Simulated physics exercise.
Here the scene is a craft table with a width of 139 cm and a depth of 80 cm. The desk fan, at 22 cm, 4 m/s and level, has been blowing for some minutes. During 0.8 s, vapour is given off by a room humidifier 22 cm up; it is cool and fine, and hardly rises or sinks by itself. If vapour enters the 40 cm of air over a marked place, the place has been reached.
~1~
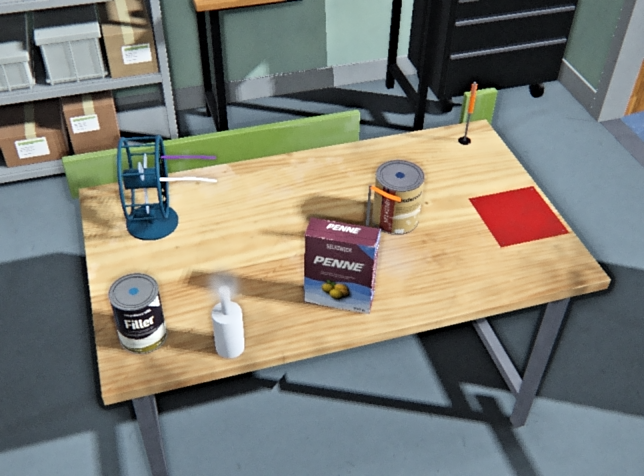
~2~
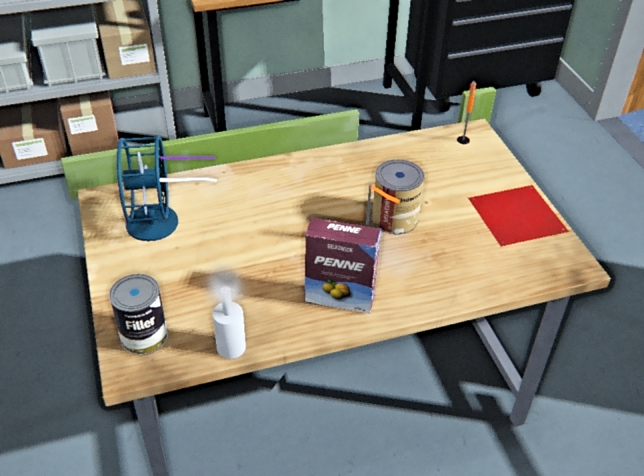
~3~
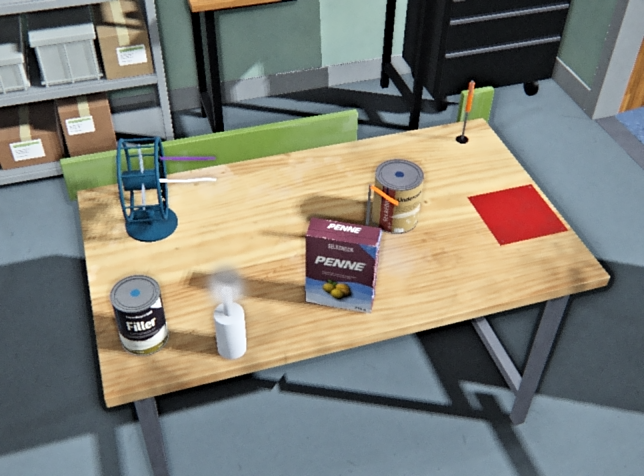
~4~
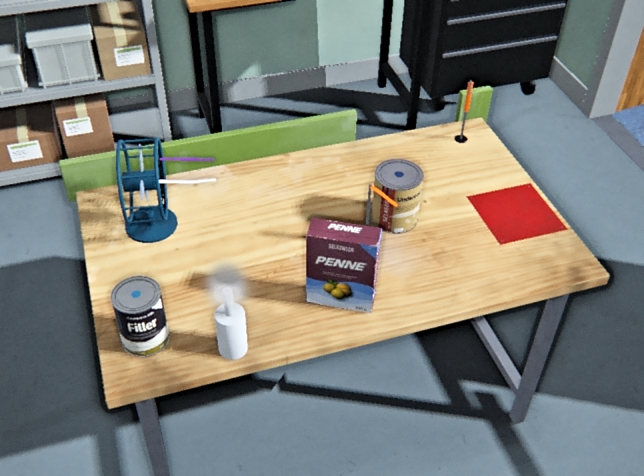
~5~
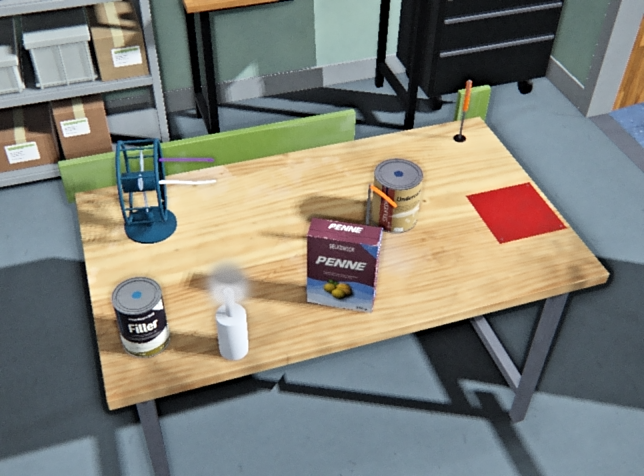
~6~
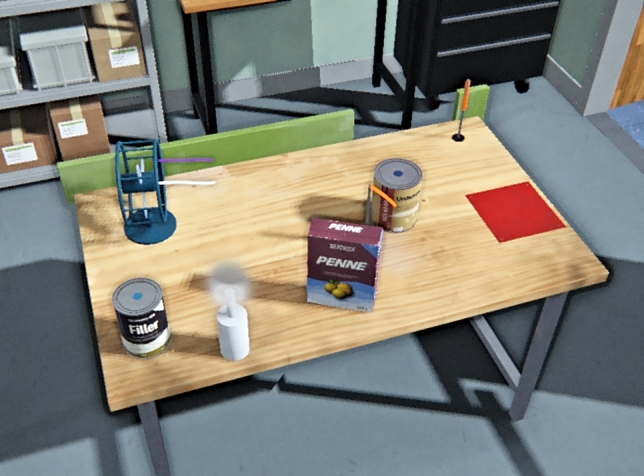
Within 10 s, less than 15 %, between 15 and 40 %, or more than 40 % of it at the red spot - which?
At the red spot: Between 15 and 40 %.
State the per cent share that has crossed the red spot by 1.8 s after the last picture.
The share is about 0 percent.
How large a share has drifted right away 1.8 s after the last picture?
Some 0 in a hundred.
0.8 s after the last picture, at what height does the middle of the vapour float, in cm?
The middle is at about 20 cm above the surface.
Then, 0.8 s after the last picture, 0 % is gone from the area; 0 % has passed over the red spot, and the middle of the rest is near (223, 273).
Then, 1.8 s after the last picture, 0 % is gone from the area; 0 % has passed over the red spot, and the middle of the rest is near (204, 244).
Then, 3.8 s after the last picture, 80 % is gone from the area; 27 % has passed over the red spot, and the middle of the rest is near (595, 285).
Then, 9.8 s after the last picture, 100 % is gone from the area; 28 % has passed over the red spot.
